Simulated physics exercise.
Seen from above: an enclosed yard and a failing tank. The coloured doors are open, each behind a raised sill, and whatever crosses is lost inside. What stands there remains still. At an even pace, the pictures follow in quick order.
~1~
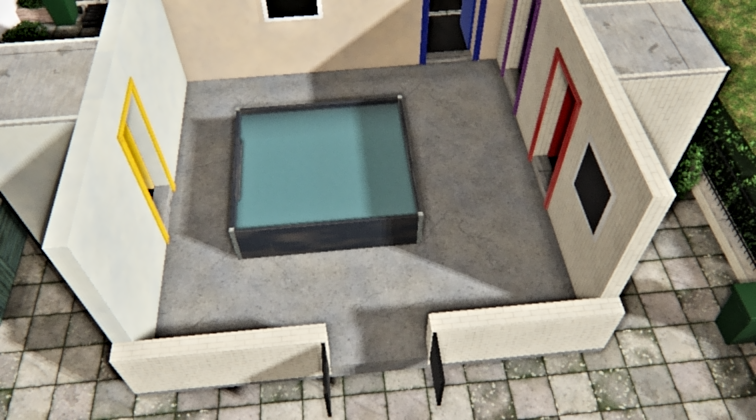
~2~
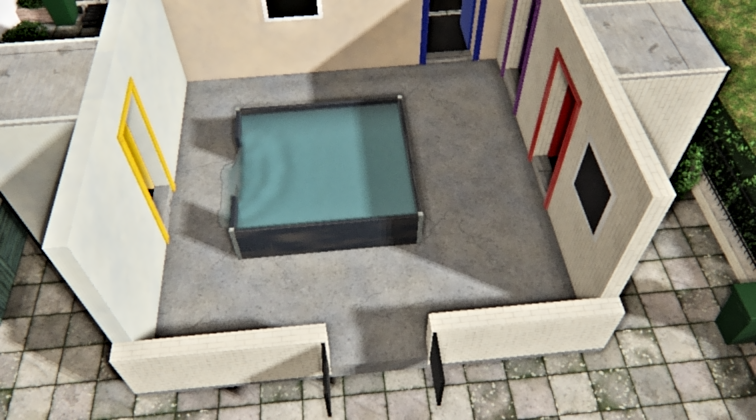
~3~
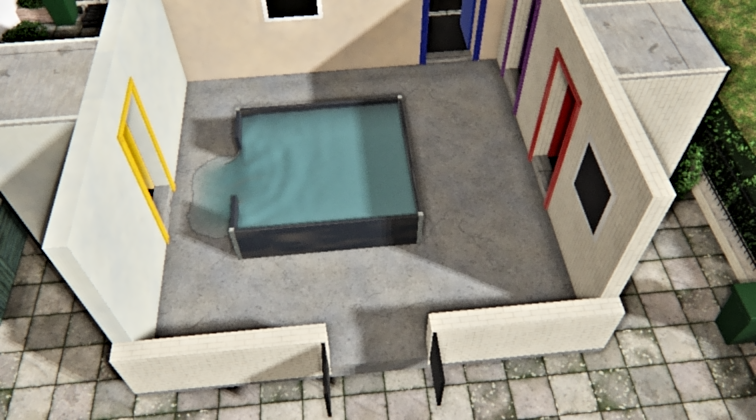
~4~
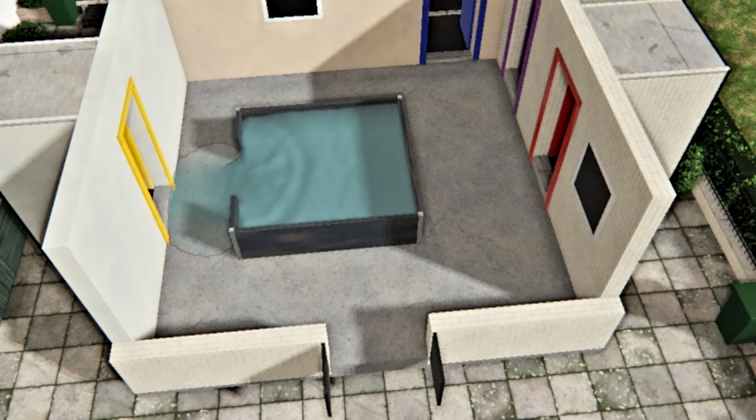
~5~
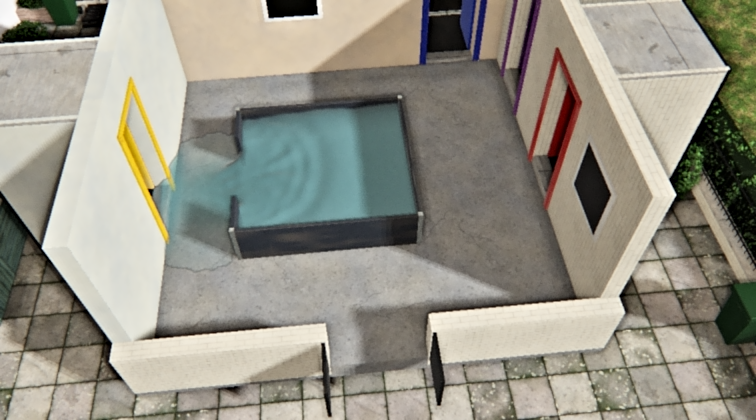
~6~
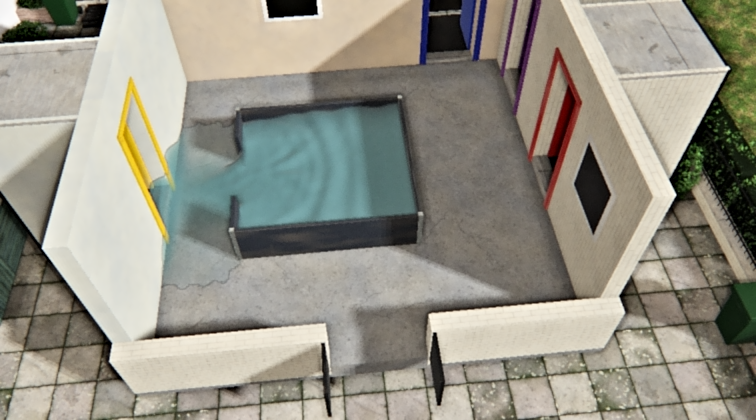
A walled yard with a grey floor is seen from above by a still camera, with a large dark-sided tank of teal water near its middle. A yellow-framed doorway stands on the left, a red one on the right, and blue and purple ones at the back. Water pours through a gap in the tank's left side, ripples crossing its surface, and spreads over the floor to the left wall, around the yellow doorway.
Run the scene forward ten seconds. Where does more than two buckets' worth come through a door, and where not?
My prediction: The red door stays inside what's allowed there. The yellow door goes beyond what's allowed there. The blue door goes beyond what's allowed there. The purple door stays inside what's allowed there.
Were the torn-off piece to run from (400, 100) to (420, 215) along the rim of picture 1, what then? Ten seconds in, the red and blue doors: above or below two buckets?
Taking them in turn, red ends up above and blue ends up above.
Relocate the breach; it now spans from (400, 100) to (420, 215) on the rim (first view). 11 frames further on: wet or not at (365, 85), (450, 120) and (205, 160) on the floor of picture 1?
So: Spared, then wetted, then spared.
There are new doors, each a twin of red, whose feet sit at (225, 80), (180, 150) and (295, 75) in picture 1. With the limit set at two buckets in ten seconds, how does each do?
Log: Door one is above the limit; door two is above the limit; door three is below the limit.
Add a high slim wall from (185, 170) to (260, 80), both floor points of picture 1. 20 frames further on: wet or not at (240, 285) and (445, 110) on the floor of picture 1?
Result, in order: Swamped / bone-dry.
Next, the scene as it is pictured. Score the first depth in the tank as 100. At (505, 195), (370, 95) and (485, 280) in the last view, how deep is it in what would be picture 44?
About 6, 8, 8 %.
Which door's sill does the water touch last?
I say the door marked red.
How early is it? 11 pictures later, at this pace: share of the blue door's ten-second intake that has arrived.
Share by then: About 0 in a hundred.
A moment on, water covers 20 % of the floor; the red door not reached, the yellow door far over two buckets in, the blue door not reached, the purple door not reached.
Next, water covers 30 % of the floor; the red door not reached, the yellow door far over two buckets in, the blue door not reached, the purple door not reached.
Then, water covers 55 % of the floor; the red door not reached, the yellow door far over two buckets in, the blue door wet at the sill, nothing in, the purple door not reached.
Later, water covers 90 % of the floor; the red door wet at the sill, nothing in, the yellow door far over two buckets in, the blue door wet at the sill, nothing in, the purple door wet at the sill, nothing in.
In the end, water covers 100 % of the floor; the red door wet at the sill, nothing in, the yellow door far over two buckets in, the blue door over two buckets in, the purple door wet at the sill, nothing in.
